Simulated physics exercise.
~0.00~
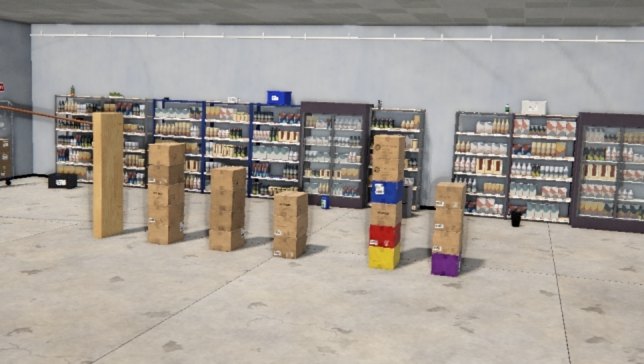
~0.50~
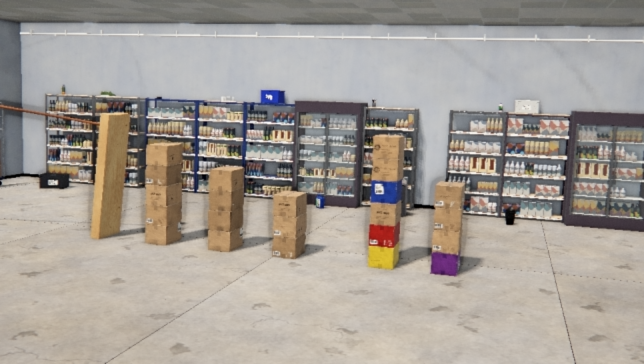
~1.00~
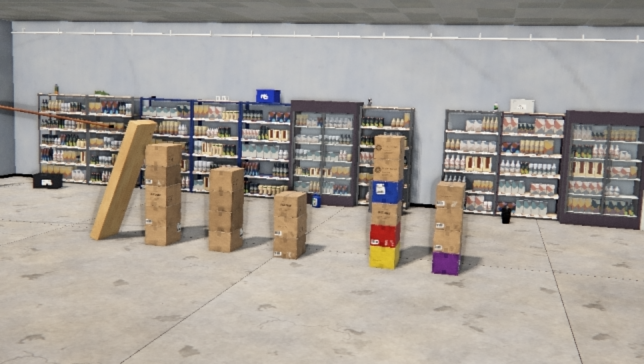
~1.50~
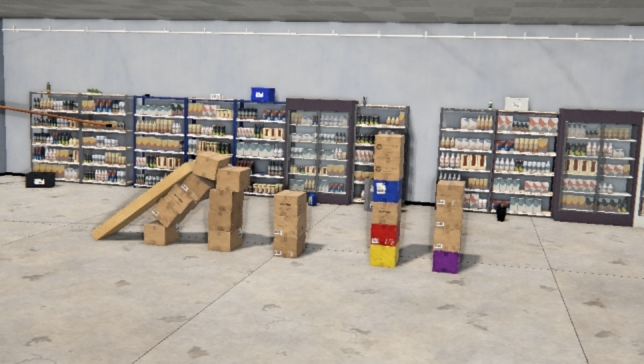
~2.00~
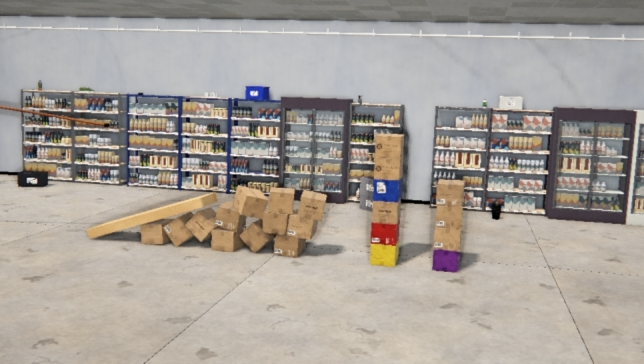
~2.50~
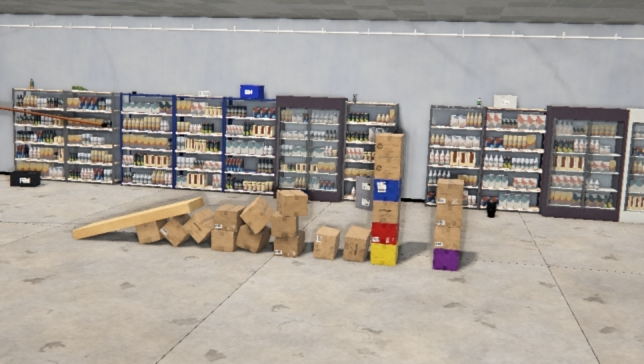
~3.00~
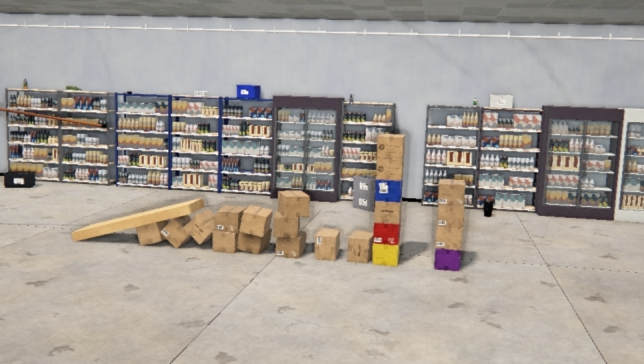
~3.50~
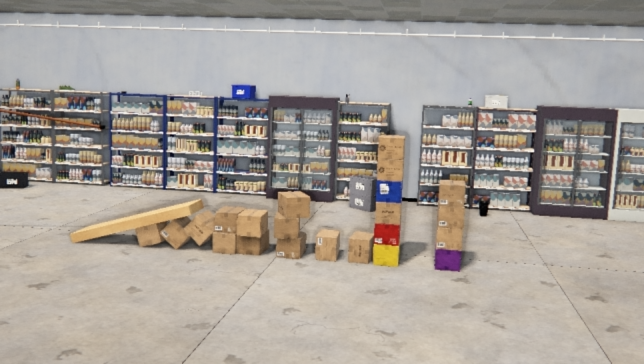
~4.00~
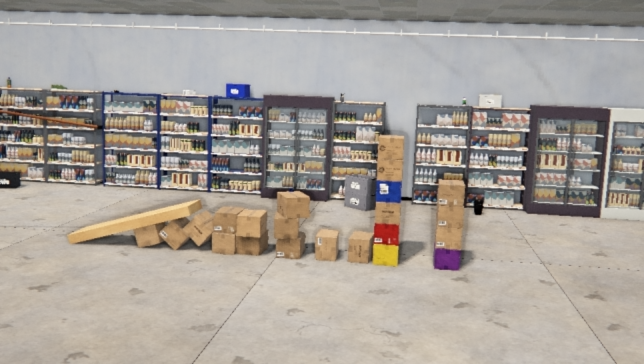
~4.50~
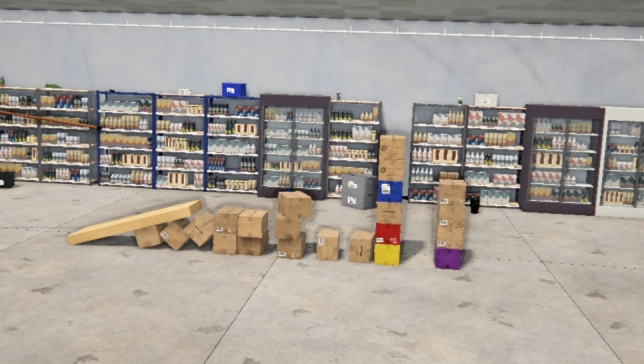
In a shop with a pale concrete floor and stocked shelves along the back wall, a slowly drifting camera looks across a row of carton stacks. A tall tan board stands at the left, with brown stacks beside it, then a taller stack holding blue, red and yellow cartons, and a last one on a purple base. The board tips right into the nearest stack, which leans onto the next. The first stacks collapse and the short one topples, scattering cartons toward the tall stack. The board rests aslant on the heap, while the two right-hand stacks remain standing.
